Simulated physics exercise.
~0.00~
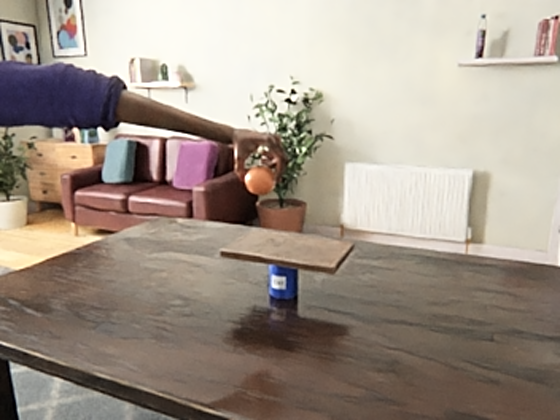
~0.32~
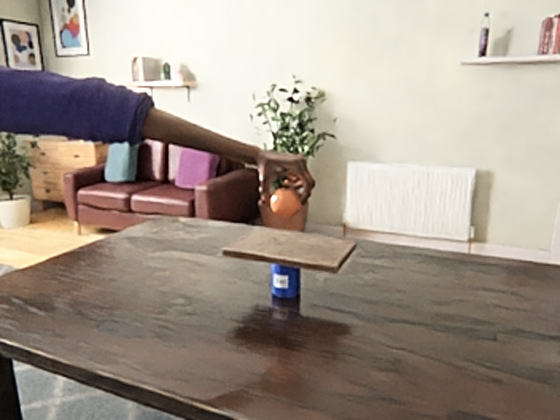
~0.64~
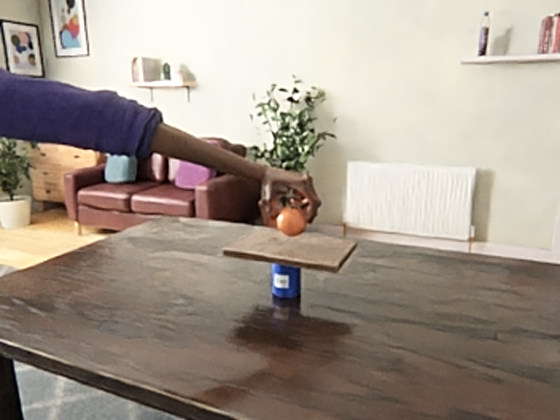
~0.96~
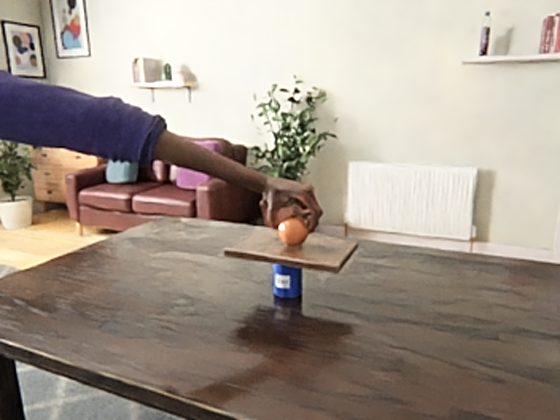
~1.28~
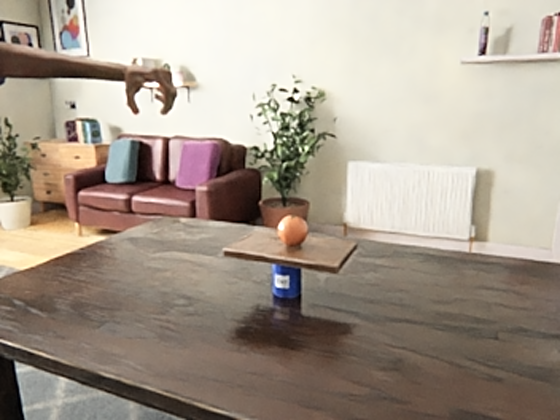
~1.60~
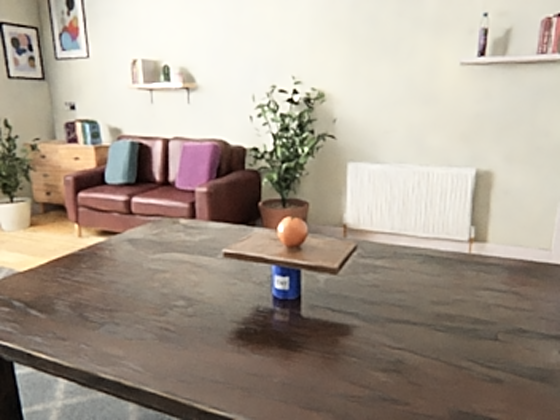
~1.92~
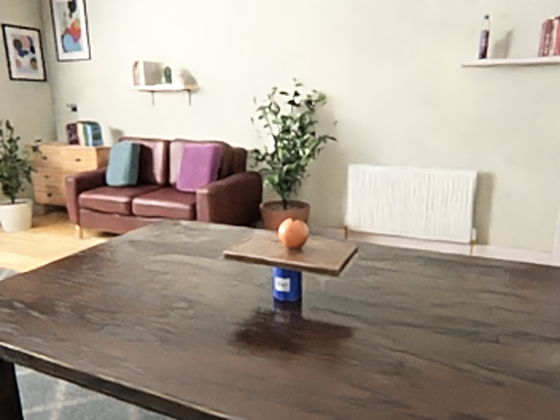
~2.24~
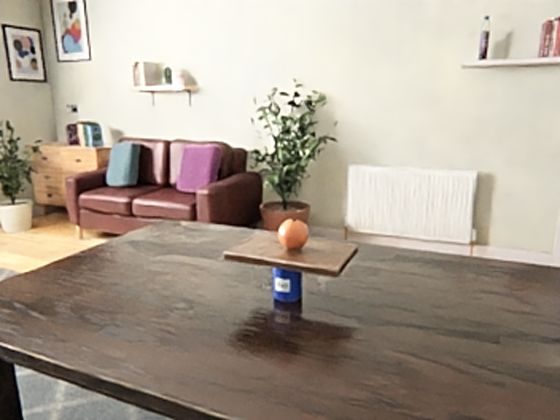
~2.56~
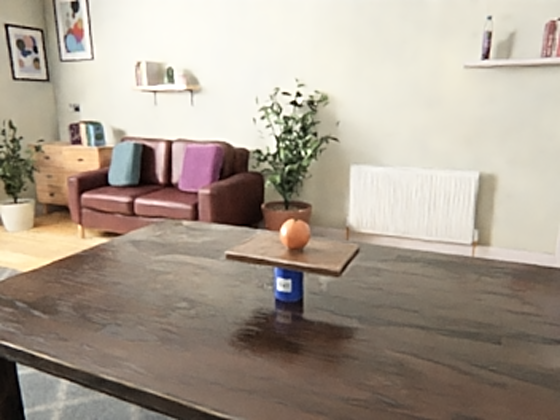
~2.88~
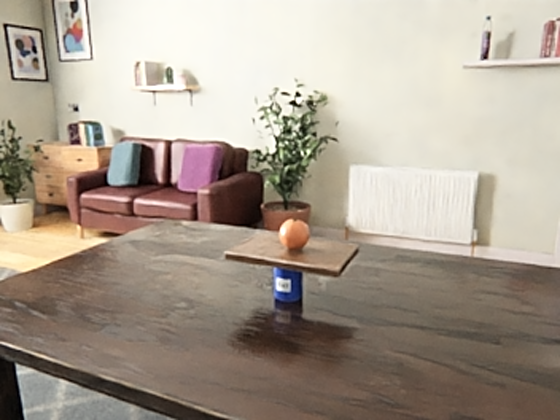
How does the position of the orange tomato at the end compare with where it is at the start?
At the start the orange tomato is held in the air, up and to the left of where it finishes. By the end it is lower and slightly further right, resting on the brown lid on top of the blue jar.
